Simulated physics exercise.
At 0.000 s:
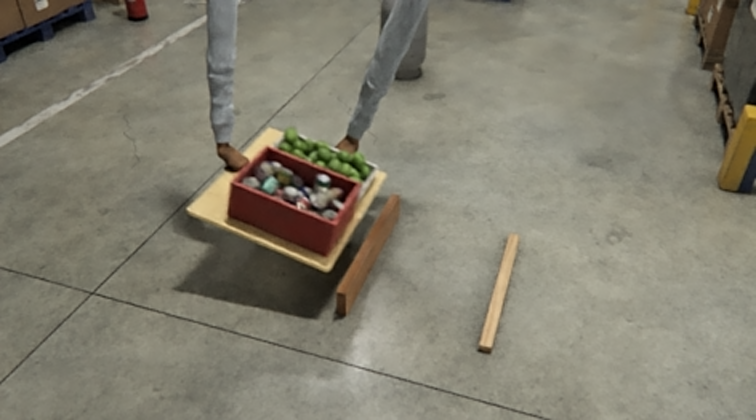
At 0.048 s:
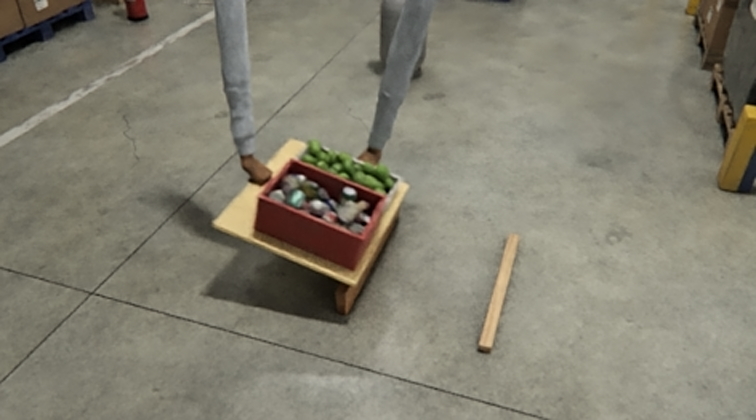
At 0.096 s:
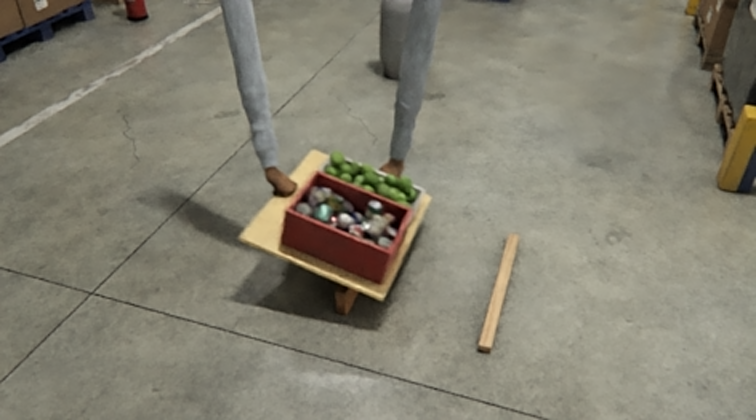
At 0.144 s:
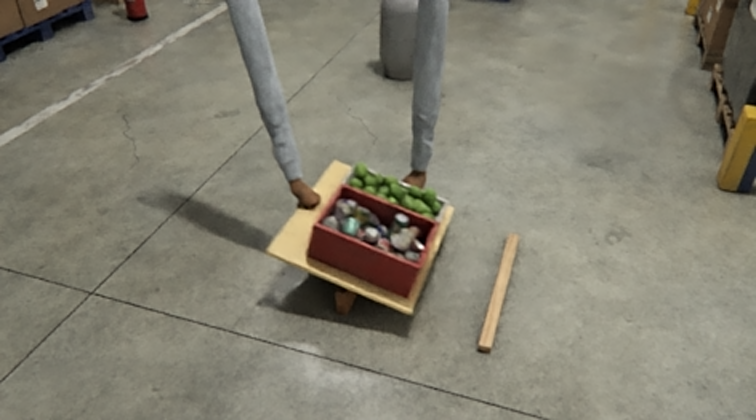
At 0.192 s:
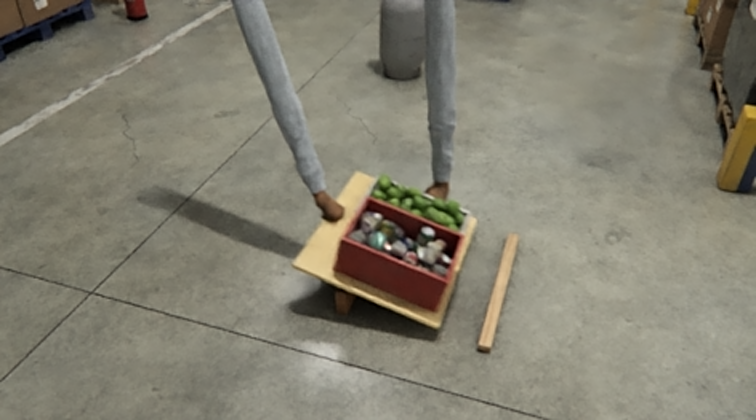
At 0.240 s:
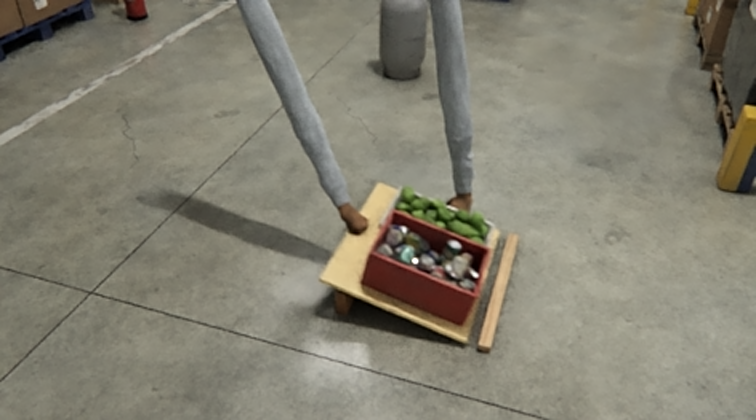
On a stained concrete warehouse floor, seen from above by a still camera, shelves and pallets line the edges and a grey cylinder stands behind. Two grey-sleeved arms grip a tilted wooden board carrying a red crate of small cans in front of a pale crate of green limes, near two wooden strips. The hands move the board down and rightward over the nearer strip, toward the other.
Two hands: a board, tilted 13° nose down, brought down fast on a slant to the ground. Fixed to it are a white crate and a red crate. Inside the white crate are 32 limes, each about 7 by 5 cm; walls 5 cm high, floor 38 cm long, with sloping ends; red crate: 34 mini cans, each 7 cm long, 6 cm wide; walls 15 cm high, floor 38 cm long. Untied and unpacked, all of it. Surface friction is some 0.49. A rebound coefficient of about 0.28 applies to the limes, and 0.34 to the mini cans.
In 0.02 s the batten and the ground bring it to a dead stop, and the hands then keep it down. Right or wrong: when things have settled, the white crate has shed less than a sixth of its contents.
Wrong.
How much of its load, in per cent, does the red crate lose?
I'd put the red crate at some 5 per cent.
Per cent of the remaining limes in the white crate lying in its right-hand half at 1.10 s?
About 60 per cent.
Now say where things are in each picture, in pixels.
In the first frame (we follow the rim corner now nearest the camera, unless another is named), white crate (by its farthest rim corner) at (289, 131); red crate at (332, 223); 60 cm still to travel; nothing out yet.
The second frame shows white crate at (311, 143); red crate at (360, 237); 49 cm still to travel.
The third frame shows white crate at (334, 154); red crate at (388, 251); 38 cm still to travel.
The fourth frame shows white crate at (357, 165); red crate at (417, 266); 27 cm still to travel.
The fifth frame shows white crate at (379, 177); red crate at (445, 280); 16 cm still to travel.
The sixth frame shows white crate at (402, 188); red crate at (474, 295); 5 cm still to travel; nothing out yet.
After 0.25 s, it lands.
After 0.33 s, 1 of 32 out of the white crate and 0 of 34 out of the red crate.
After 0.45 s, 7 of 32 out of the white crate and 1 of 34 out of the red crate.
After 0.67 s, 11 of 32 out of the white crate and 1 of 34 out of the red crate.
Outcome (at 1.10 s), 11 of 32 out of the white crate and 1 of 34 out of the red crate. Asked share, 11 of 32, 34 per cent.
